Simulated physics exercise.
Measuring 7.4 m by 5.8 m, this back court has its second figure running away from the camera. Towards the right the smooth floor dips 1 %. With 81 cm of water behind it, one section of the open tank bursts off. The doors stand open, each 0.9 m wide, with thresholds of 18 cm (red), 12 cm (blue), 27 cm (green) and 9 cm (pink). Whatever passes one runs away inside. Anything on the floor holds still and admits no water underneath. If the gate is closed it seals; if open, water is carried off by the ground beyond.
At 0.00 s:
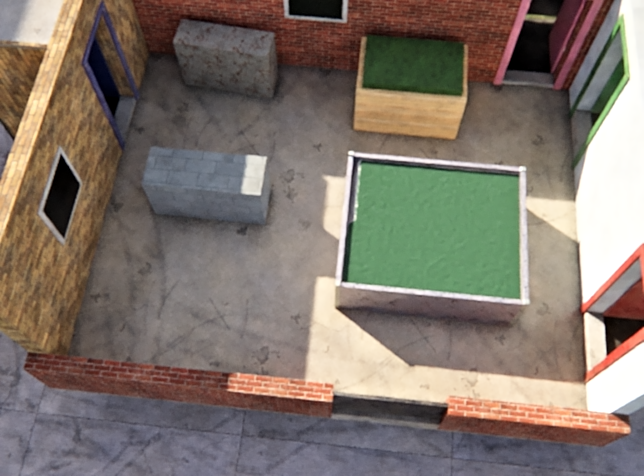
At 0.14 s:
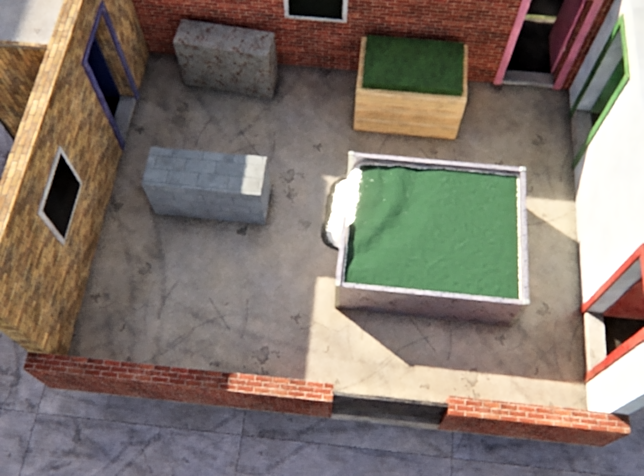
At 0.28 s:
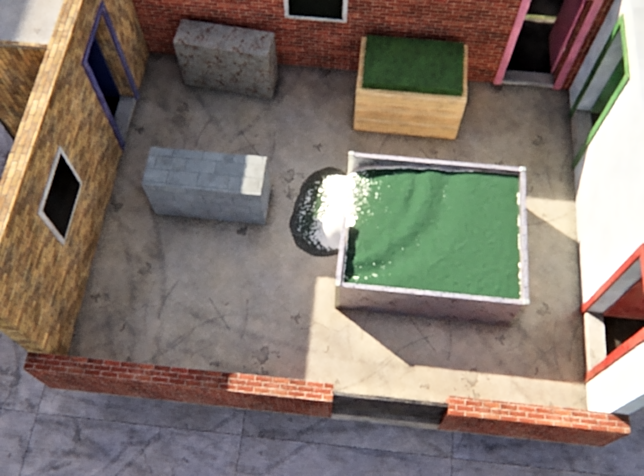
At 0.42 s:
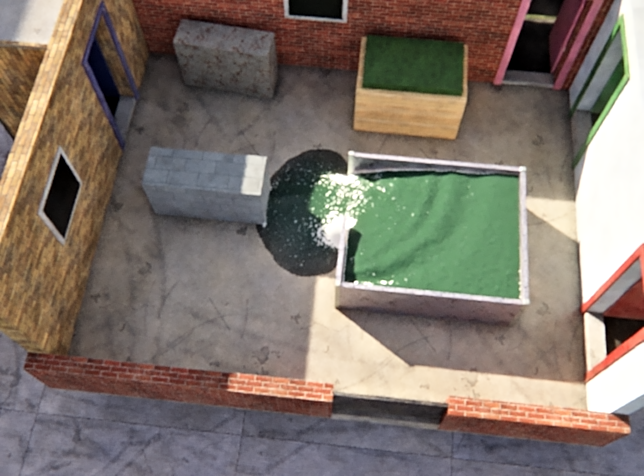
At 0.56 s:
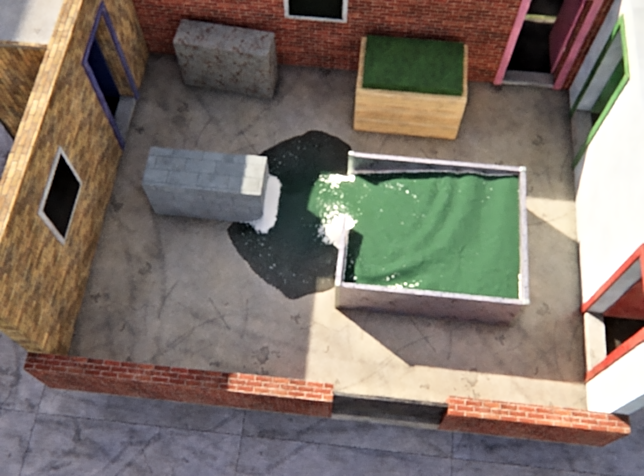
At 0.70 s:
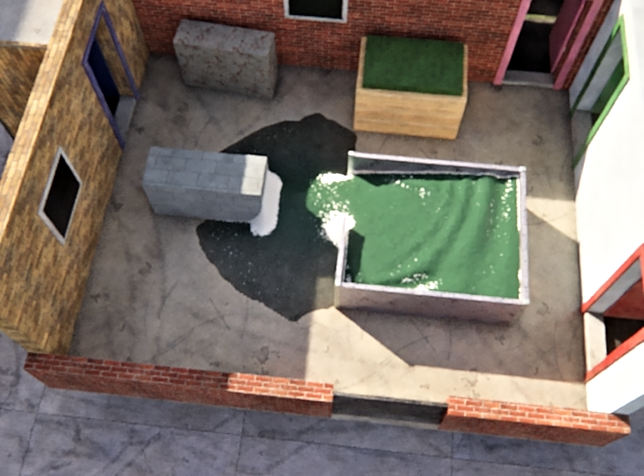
Walled back court with a large open tank of green water bursting at its left side, water spreading around a grey block.
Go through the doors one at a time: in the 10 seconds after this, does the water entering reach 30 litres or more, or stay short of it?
In order: The red door will not let too much through; the blue door will let too much through; the green door will not let too much through; the pink door will not let too much through.
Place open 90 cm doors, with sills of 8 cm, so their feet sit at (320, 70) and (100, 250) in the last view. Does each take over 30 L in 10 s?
In turn: Beyond it, beyond it.
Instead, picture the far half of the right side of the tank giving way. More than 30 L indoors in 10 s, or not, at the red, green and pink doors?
For red, too little; for green, too little; for pink, too much.
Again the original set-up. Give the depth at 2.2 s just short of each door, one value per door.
Red 0 cm, blue 25 cm, green 0 cm, pink 0 cm.
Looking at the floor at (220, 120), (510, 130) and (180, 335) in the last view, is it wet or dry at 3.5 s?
In turn: Flooded, still dry, under water.
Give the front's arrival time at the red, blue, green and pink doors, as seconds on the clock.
So red at 6.0 s, blue at 1.2 s, green at 5.5 s, and pink at 3.8 s.
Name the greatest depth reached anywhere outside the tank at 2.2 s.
About 46 cm at most.
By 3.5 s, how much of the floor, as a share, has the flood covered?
About 60 per cent.
After 1.4 s water covers 35 % of the floor and is deepest (54 cm) near (269, 207); red door not reached, blue door 10 cm at the sill, 0 L in, green door not reached, pink door not reached.
After 2.2 s water covers 50 % of the floor and is deepest (46 cm) near (280, 208); red door not reached, blue door 25 cm at the sill, 6 L in, green door not reached, pink door not reached.
After 3.5 s water covers 60 % of the floor and is deepest (35 cm) near (249, 68); red door not reached, blue door 24 cm at the sill, 108 L in, green door not reached, pink door not reached.
After 6.0 s water covers 80 % of the floor and is deepest (24 cm) near (282, 198); red door 4 cm at the sill, 0 L in, blue door 19 cm at the sill, 211 L in, green door 5 cm at the sill, 0 L in, pink door 2 cm at the sill, 0 L in.
After 10.0 s water covers 95 % of the floor and is deepest (22 cm) near (586, 385); red door 18 cm at the sill, 5 L in, blue door 11 cm at the sill, 241 L in, green door 7 cm at the sill, 0 L in, pink door 4 cm at the sill, 0 L in.
